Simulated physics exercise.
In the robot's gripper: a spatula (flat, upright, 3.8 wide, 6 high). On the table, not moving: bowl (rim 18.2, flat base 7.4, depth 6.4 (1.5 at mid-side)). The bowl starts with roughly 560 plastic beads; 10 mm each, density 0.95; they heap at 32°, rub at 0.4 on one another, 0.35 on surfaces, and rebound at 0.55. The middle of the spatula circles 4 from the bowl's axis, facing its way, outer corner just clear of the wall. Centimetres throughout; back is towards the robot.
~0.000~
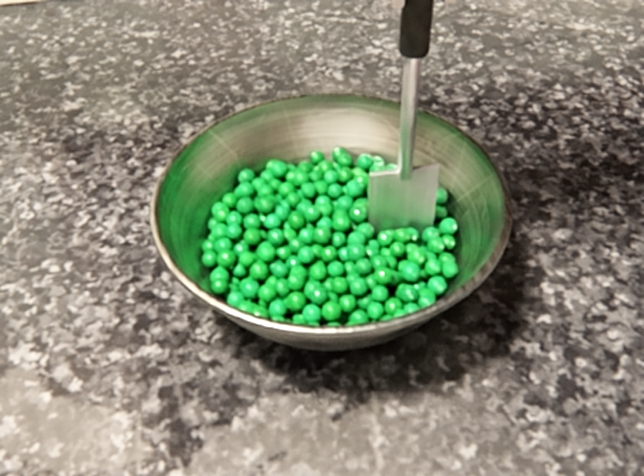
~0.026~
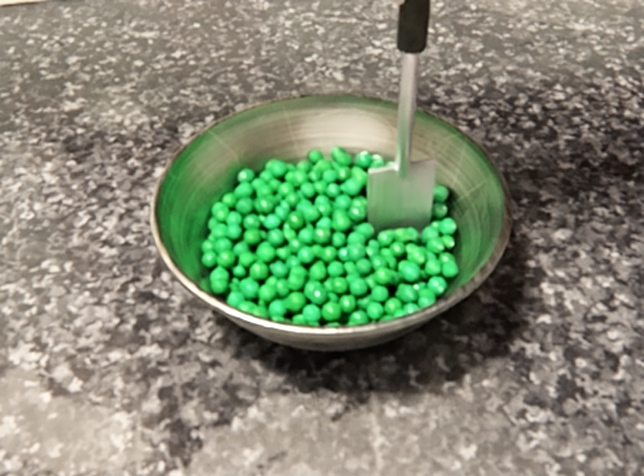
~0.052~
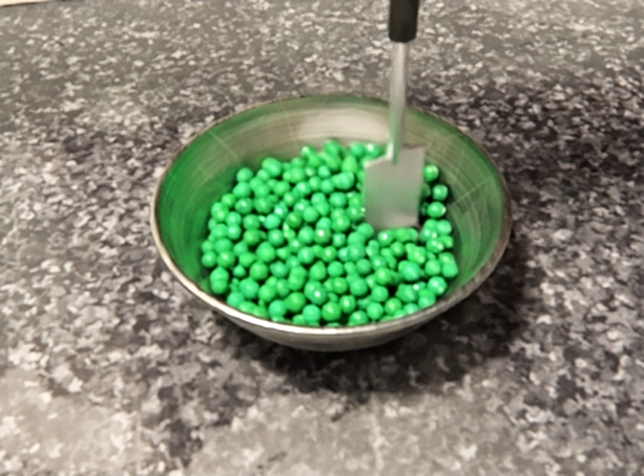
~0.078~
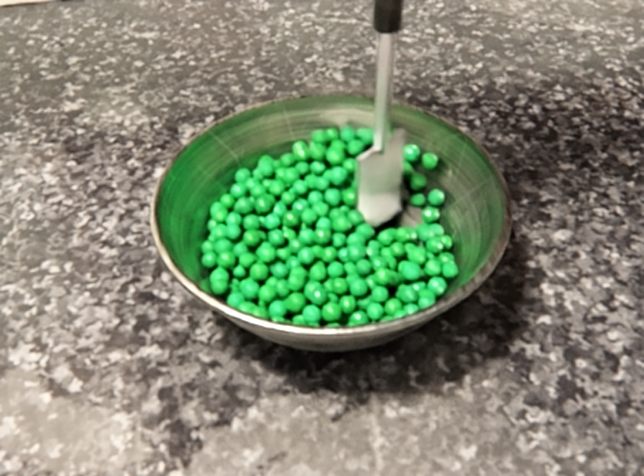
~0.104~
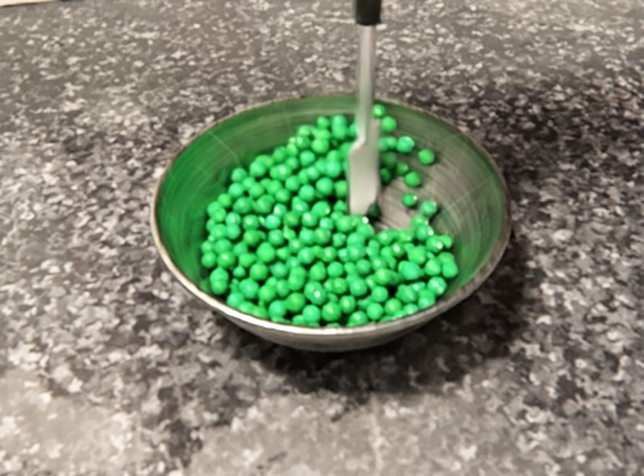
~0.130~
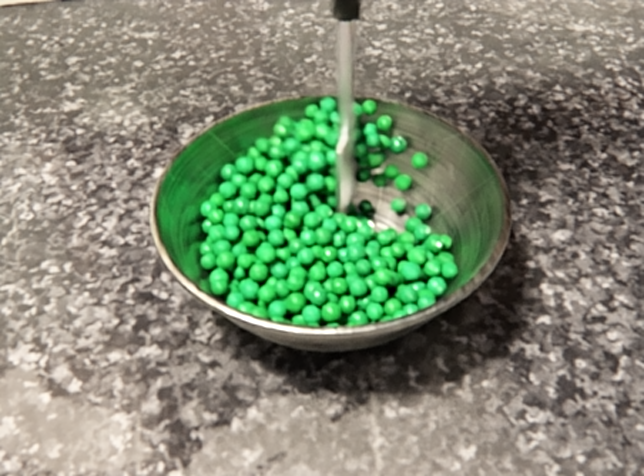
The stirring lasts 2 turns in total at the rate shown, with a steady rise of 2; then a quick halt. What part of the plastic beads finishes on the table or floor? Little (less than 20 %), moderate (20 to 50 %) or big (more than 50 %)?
A little share, less than 20 %, ends on the table or floor.
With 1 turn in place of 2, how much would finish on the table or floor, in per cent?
It would be near 10 per cent.
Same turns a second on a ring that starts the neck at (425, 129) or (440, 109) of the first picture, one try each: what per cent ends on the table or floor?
About 15 and 5 per cent.
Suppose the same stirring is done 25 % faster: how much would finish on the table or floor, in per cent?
It would be near 20 per cent.
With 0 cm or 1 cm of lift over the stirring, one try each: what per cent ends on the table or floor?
About 15 and 15 per cent.
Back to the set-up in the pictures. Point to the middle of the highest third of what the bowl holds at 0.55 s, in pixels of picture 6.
At about (423, 230).
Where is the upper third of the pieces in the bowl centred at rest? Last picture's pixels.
At about (347, 220).
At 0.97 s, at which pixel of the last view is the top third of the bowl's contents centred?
Near (294, 261).
After 0.55 s, 323° round, highest piece 8 above the table; 520 in the bowl, 33 on the table or floor, 11 in flight or on the tool.
After 0.97 s, 220° round, highest piece 7 above the table; 510 in the bowl, 53 on the table or floor, 1 in flight or on the tool.
After 1.38 s, 0° round, highest piece 6 above the table; 510 in the bowl, 54 on the table or floor.
After 2.08 s, 0° round, highest piece 6 above the table; 510 in the bowl, 54 on the table or floor.
At rest, 510 in the bowl, 54 on the table or floor. That is 10 % on the table or floor.
